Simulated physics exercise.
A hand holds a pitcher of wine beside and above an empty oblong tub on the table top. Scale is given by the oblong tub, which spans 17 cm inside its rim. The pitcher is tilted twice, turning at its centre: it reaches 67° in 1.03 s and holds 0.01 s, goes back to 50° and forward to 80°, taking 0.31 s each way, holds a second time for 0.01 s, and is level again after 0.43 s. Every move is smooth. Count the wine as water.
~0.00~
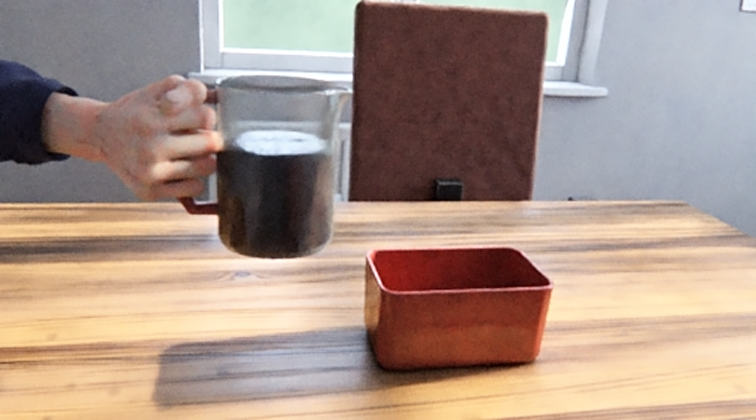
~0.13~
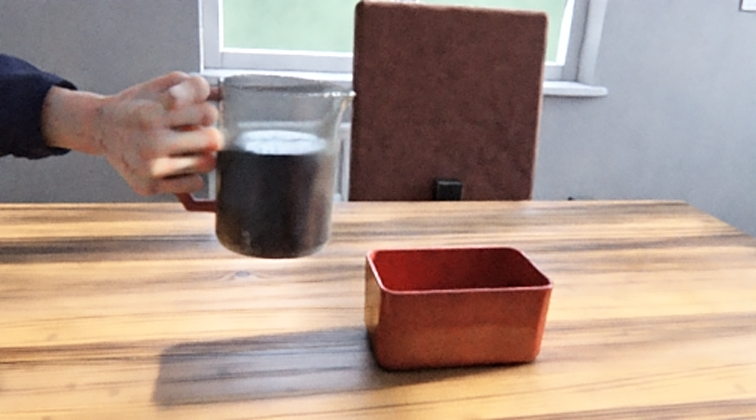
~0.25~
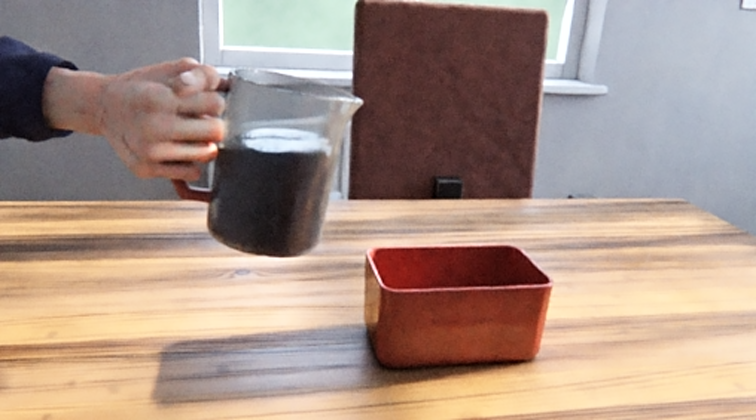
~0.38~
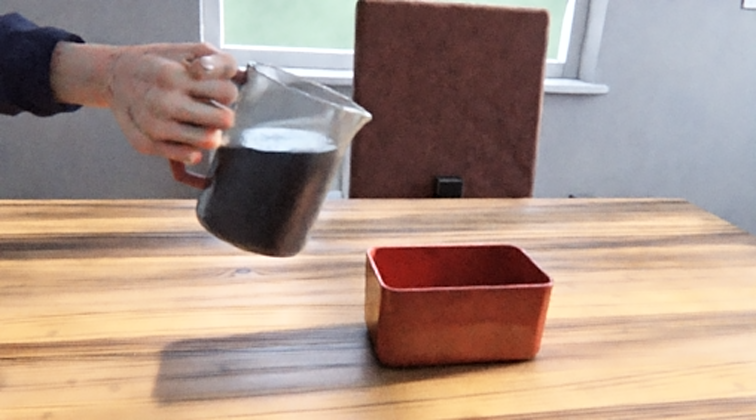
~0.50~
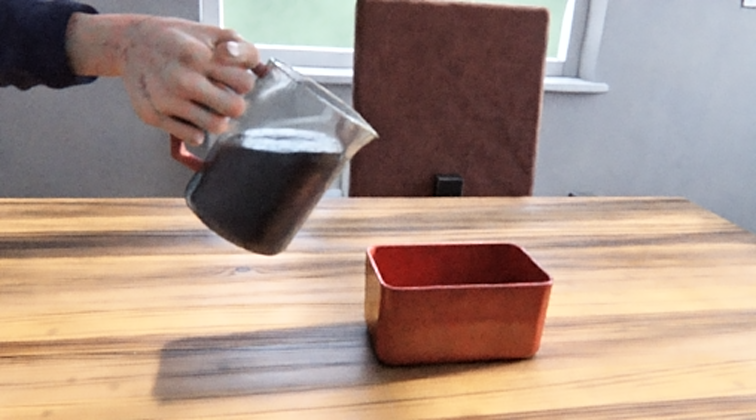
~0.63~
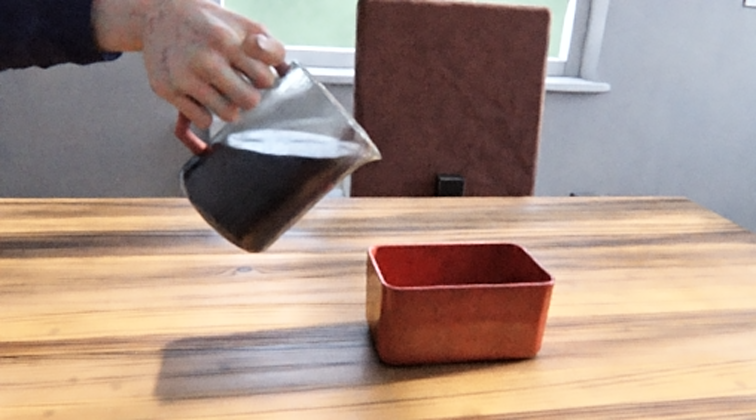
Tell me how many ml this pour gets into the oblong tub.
This pour delivers roughly 340 ml.
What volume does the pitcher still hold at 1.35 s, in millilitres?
Around 500 ml remain.
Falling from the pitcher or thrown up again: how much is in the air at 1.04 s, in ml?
About 60 ml.
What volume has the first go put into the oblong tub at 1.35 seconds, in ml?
Roughly 180 ml.
After 1.04 s the tilt is 67° and the oblong tub has 60 ml, the pitcher 580 ml, and 0 ml is on the table top.
After 1.35 s the tilt is 50° and the oblong tub has 180 ml, the pitcher 500 ml, and 0 ml is on the table top.
After 1.67 s the tilt is 80° and the oblong tub has 195 ml, the pitcher 460 ml, and 5 ml is on the table top.
After 1.98 s the tilt is 15° and the oblong tub has 325 ml, the pitcher 350 ml, and 5 ml is on the table top.
In the end the oblong tub has 340 ml, the pitcher 350 ml, and 5 ml is on the table top.
